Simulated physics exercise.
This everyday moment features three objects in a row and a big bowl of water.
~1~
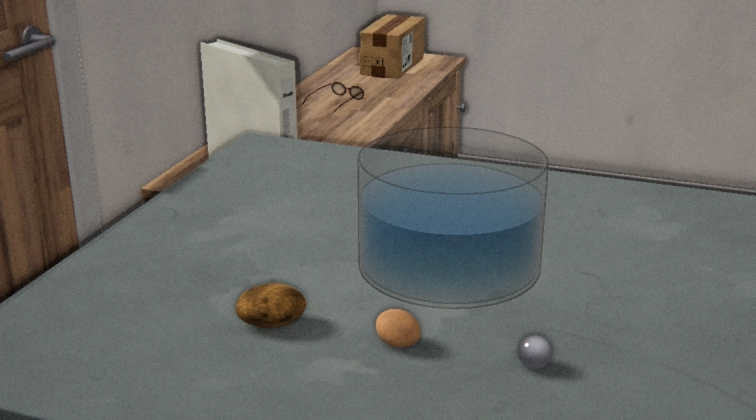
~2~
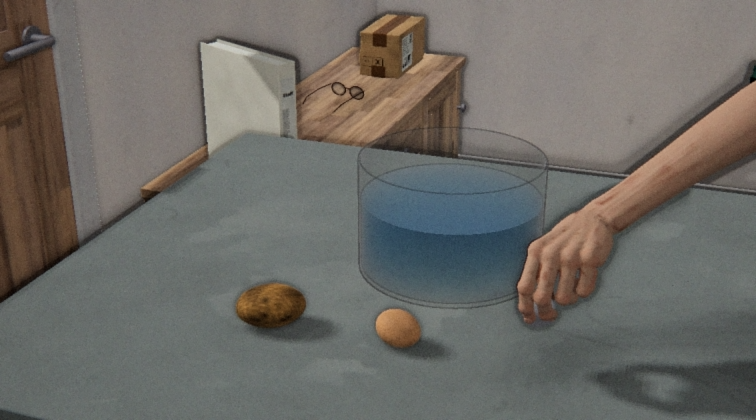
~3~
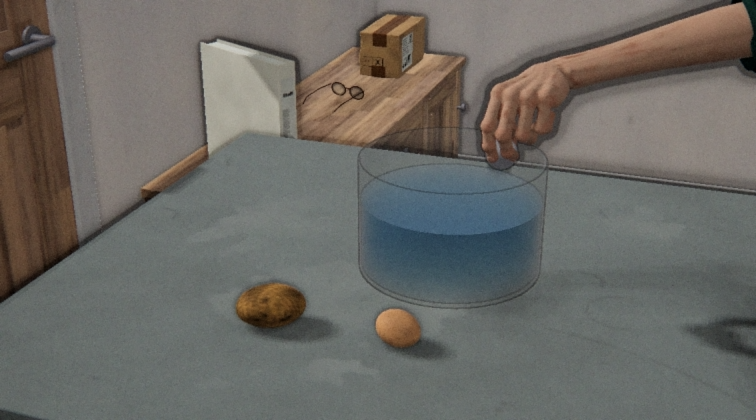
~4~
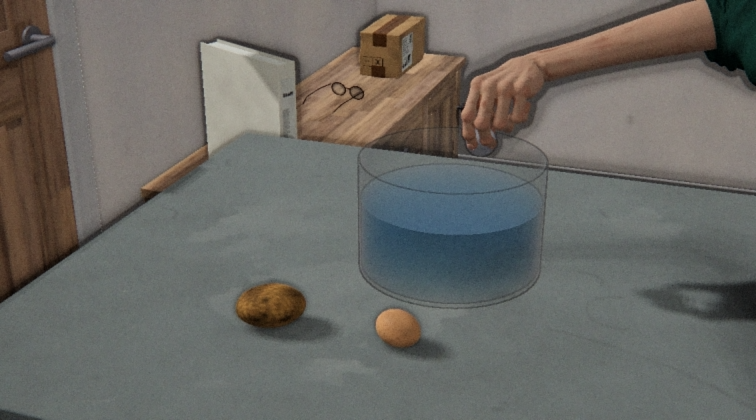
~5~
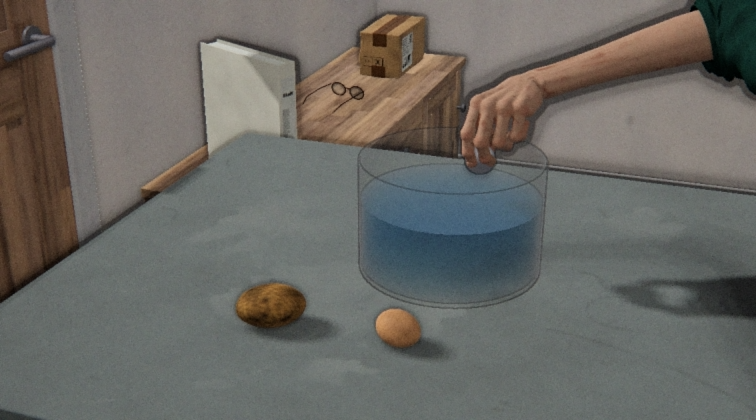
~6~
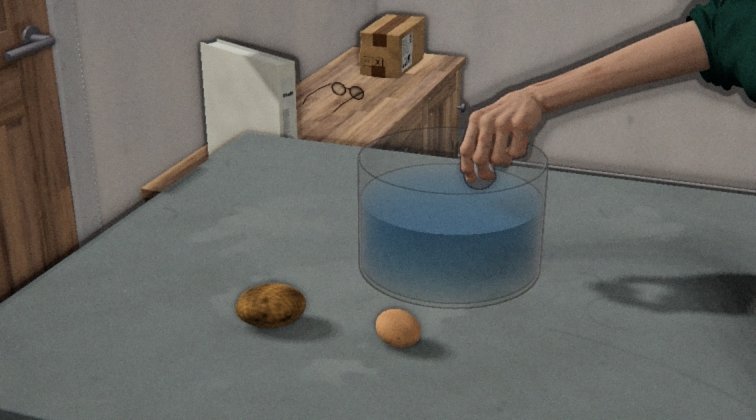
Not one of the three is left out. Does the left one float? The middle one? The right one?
Taking them from the left, one does not stay up, the next does not stay up, the last does not stay up.
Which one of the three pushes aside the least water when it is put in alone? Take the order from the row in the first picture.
The rightmost one.
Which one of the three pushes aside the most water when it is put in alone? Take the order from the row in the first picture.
The left-hand piece.
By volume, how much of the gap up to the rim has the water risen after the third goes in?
I'd put it at 8 in a hundred.
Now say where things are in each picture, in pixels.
The first frame shows the row from the left; potato (271, 305); egg (398, 328); steel ball (535, 352).
The second frame shows a hand picks up the steel ball; steel ball (539, 310); egg (398, 328).
In the third frame, it is carried over; steel ball (501, 152); potato (271, 305).
In the fourth frame, it is above the big bowl; steel ball (481, 141); egg (398, 328).
The fifth frame shows it comes down; steel ball (480, 158); potato (271, 305).
In the sixth frame, it is just over the surface; potato (271, 305); egg (398, 328); steel ball (479, 174).
Soon after, the steel ball goes to the bottom.
Later, the egg goes to the bottom.
In the end, the potato goes to the bottom; afloat, none of them.
